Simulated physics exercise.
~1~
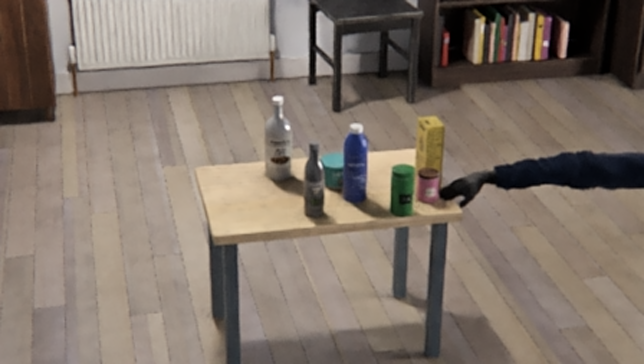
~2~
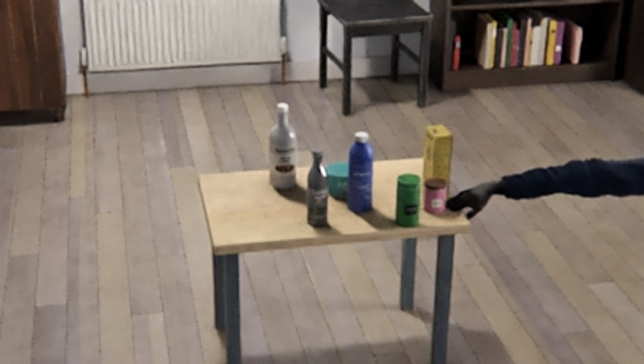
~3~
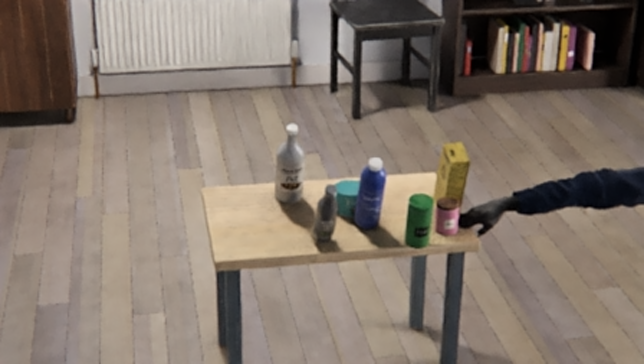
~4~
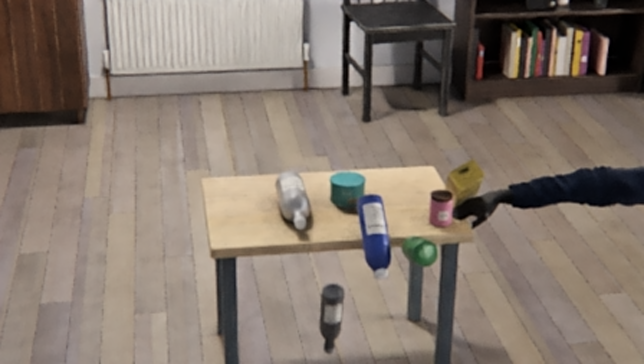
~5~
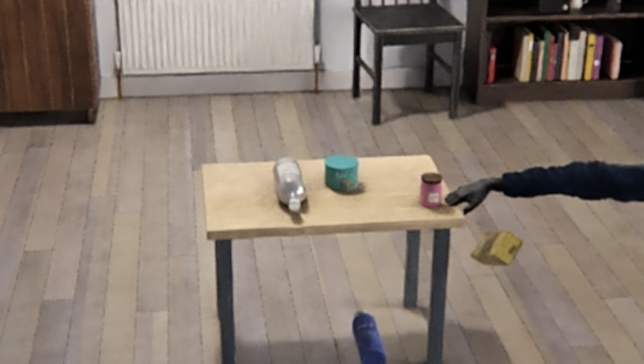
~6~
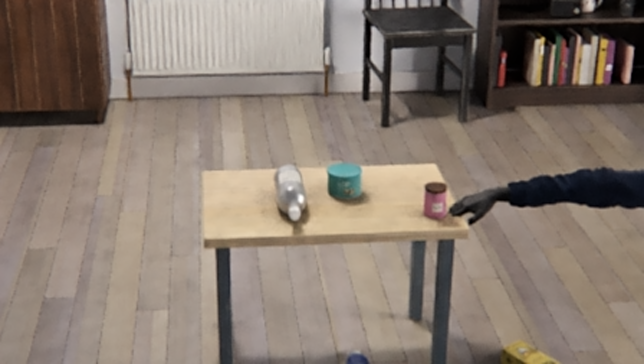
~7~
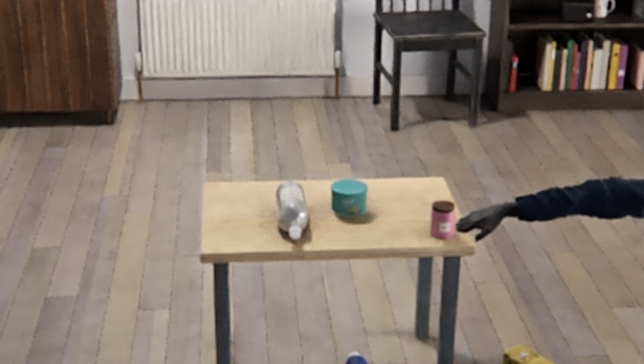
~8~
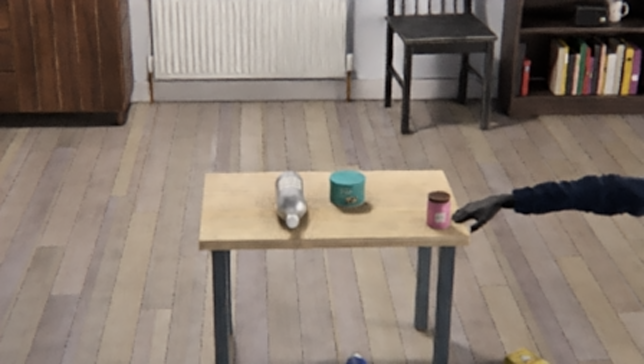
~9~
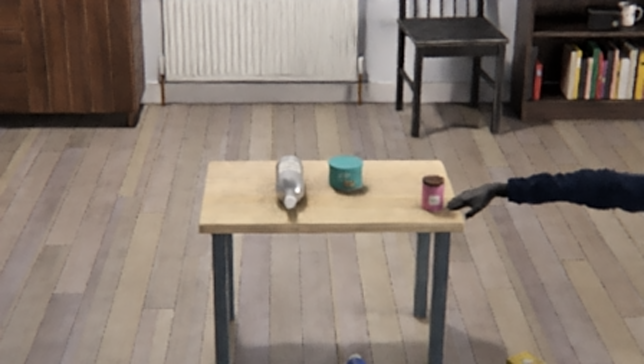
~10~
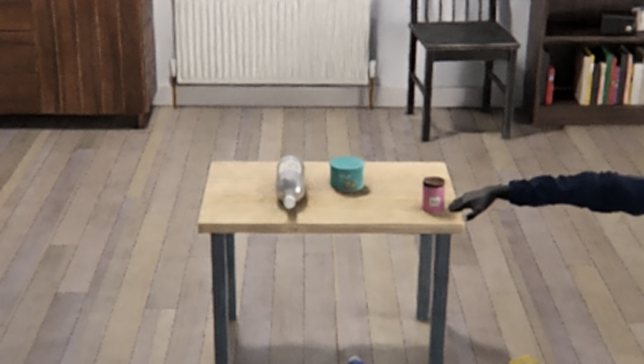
A dark-gloved hand stayed beside a small wooden table as the bottles and containers on it tipped over; two bottles, a green jar and a yellow packet fell off, leaving a white bottle lying down and the pink jar and turquoise tub upright.
